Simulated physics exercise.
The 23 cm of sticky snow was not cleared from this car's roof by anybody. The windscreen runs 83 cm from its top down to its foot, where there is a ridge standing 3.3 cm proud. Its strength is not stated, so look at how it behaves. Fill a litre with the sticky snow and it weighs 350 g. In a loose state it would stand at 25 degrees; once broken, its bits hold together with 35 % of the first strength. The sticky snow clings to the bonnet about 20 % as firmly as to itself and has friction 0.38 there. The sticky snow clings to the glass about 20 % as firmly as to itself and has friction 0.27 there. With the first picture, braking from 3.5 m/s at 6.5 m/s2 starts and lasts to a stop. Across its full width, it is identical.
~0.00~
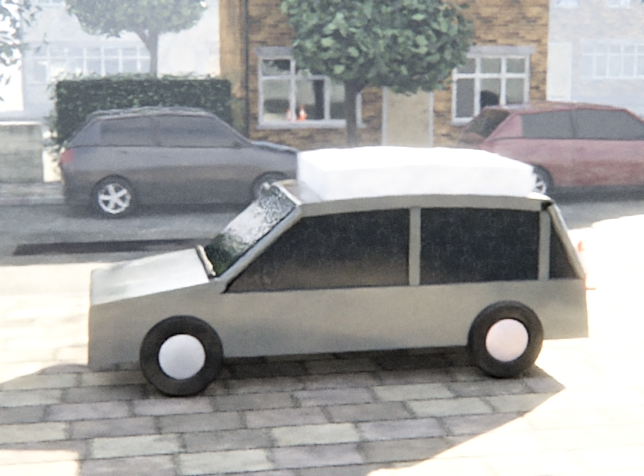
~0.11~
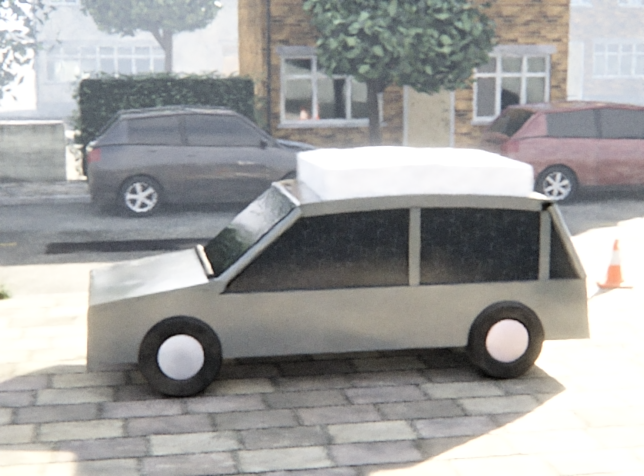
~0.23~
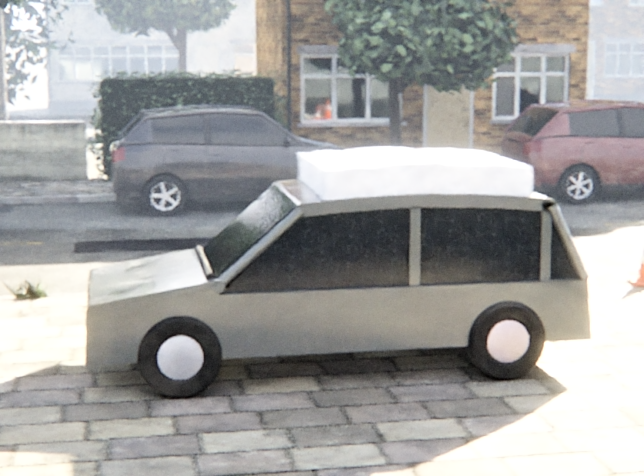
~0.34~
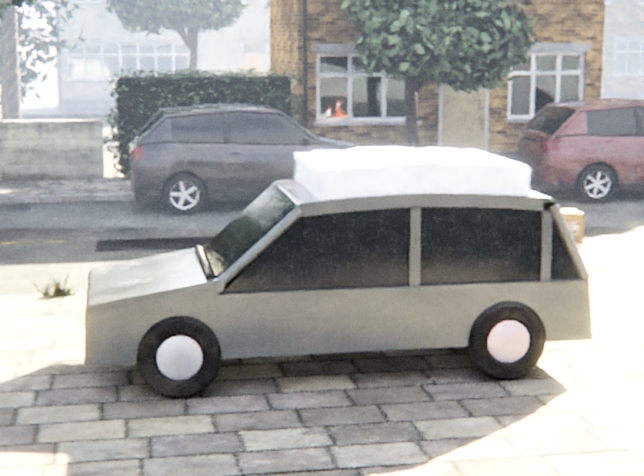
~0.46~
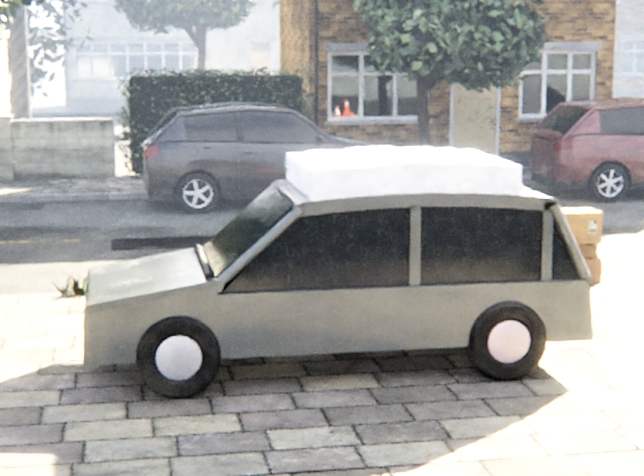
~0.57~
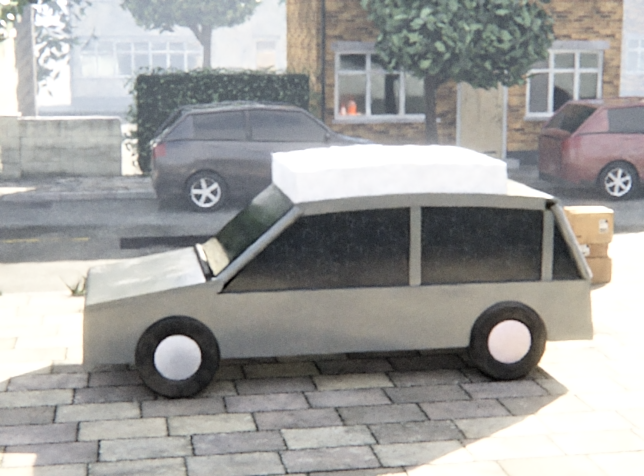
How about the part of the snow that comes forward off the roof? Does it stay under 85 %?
Yes, it stays below 85 %.
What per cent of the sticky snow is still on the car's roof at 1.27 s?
Around 55 %.
By 0.89 s, 73 % of the snow is on the roof, 27 % on the glass, none on the bonnet and none has gone off the nose.
By 1.27 s, 57 % of the snow is on the roof, 26 % on the glass, 17 % on the bonnet and none has gone off the nose.
By 1.66 s, 57 % of the snow is on the roof, 13 % on the glass, 30 % on the bonnet and none has gone off the nose.
By 2.04 s, 57 % of the snow is on the roof, 12 % on the glass, 31 % on the bonnet and none has gone off the nose.
By 3.50 s, at the end, 57 % of the snow is on the roof, 12 % on the glass, 28 % on the bonnet and 3 % has gone off the nose.
